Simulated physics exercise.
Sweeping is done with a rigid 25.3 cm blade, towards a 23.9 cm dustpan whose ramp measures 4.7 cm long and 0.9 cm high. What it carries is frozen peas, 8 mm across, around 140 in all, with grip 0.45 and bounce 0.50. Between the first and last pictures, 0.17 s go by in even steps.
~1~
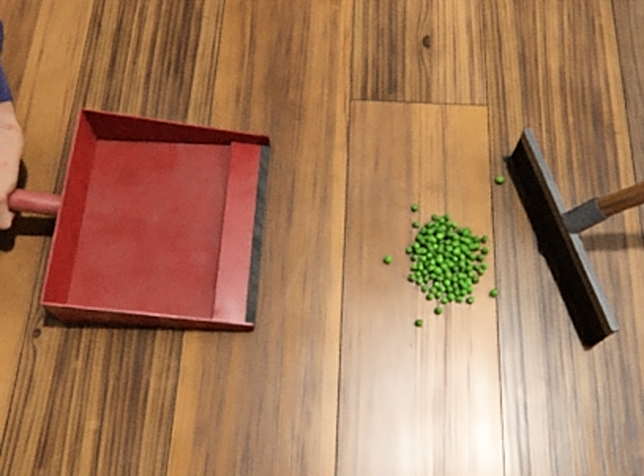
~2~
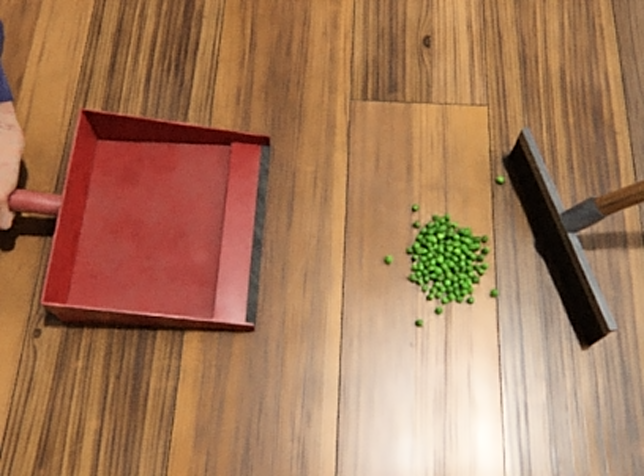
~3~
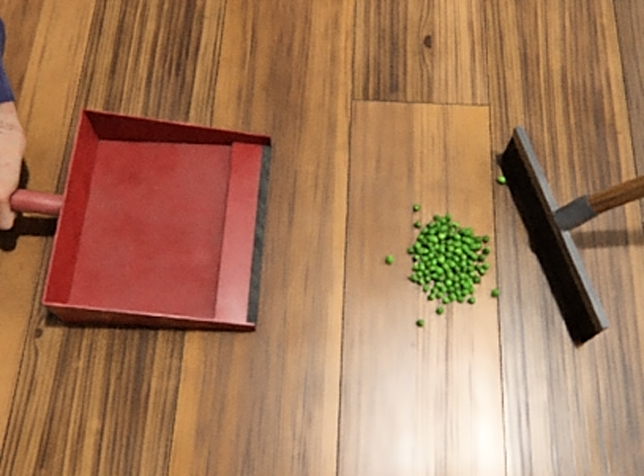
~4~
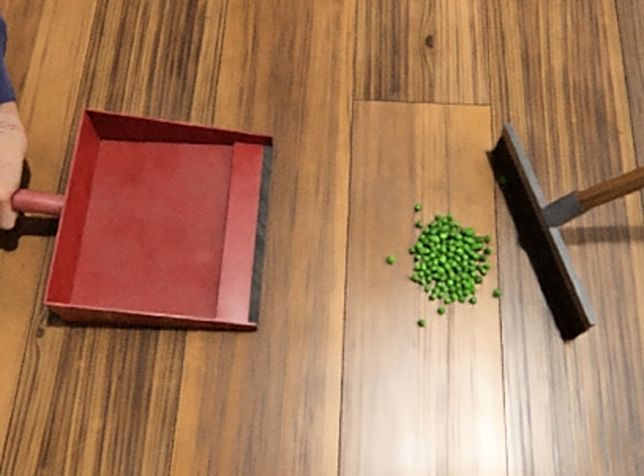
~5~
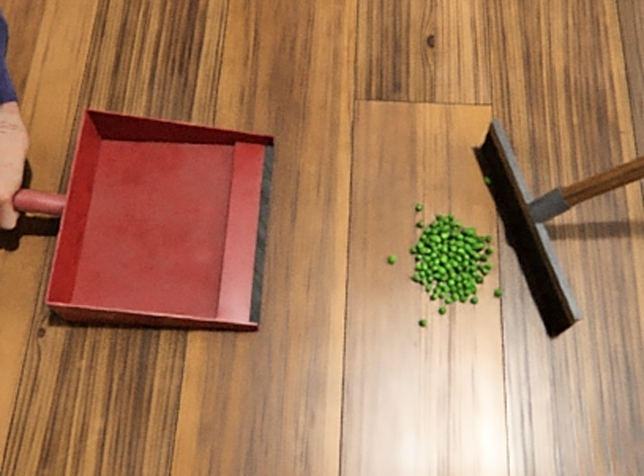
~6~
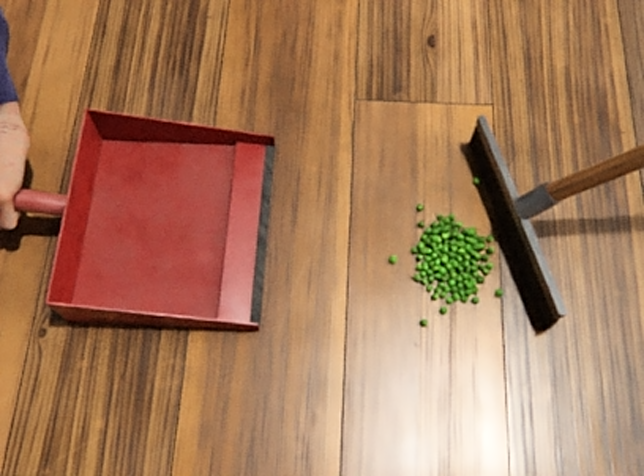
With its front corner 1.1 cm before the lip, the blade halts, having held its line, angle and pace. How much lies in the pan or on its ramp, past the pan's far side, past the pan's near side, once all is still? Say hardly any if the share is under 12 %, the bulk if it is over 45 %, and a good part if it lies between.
Result: Pan: My money's on a low share; far side: My money's on a low share; near side: My money's on a low share.
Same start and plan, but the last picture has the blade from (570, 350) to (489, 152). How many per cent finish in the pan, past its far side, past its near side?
Pan: 10, far side: 0, near side: 45.
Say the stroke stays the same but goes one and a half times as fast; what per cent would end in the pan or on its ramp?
It would be around 5 per cent.
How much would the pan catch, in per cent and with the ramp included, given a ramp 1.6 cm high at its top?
Then around 0 percent, ramp counted.
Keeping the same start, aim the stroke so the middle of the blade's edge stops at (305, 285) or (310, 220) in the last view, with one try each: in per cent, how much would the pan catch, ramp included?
The two tries give about 5 and 0 percent.
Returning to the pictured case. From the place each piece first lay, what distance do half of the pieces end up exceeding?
Some 18 cm.
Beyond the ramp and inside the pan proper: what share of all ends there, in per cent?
Roughly 0 in a hundred.
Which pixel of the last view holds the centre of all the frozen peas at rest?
Centre at rest, approx.: (298, 266) px.
Then, 0.24 s after the last picture, middle of the blade 17 cm from the lip; 0 % over the lip, far side 0 %, near side 0 %.
Then, 0.41 s after the last picture, middle of the blade 9 cm from the lip; 0 % over the lip, far side 0 %, near side 5 %.
Then, 0.69 s after the last picture, middle of the blade 5 cm from the lip; 5 % over the lip, far side 0 %, near side 5 %.
In the end, pan 0 %, far side 0 %, near side 5 %, in front of the lip or behind the blade 95 %.
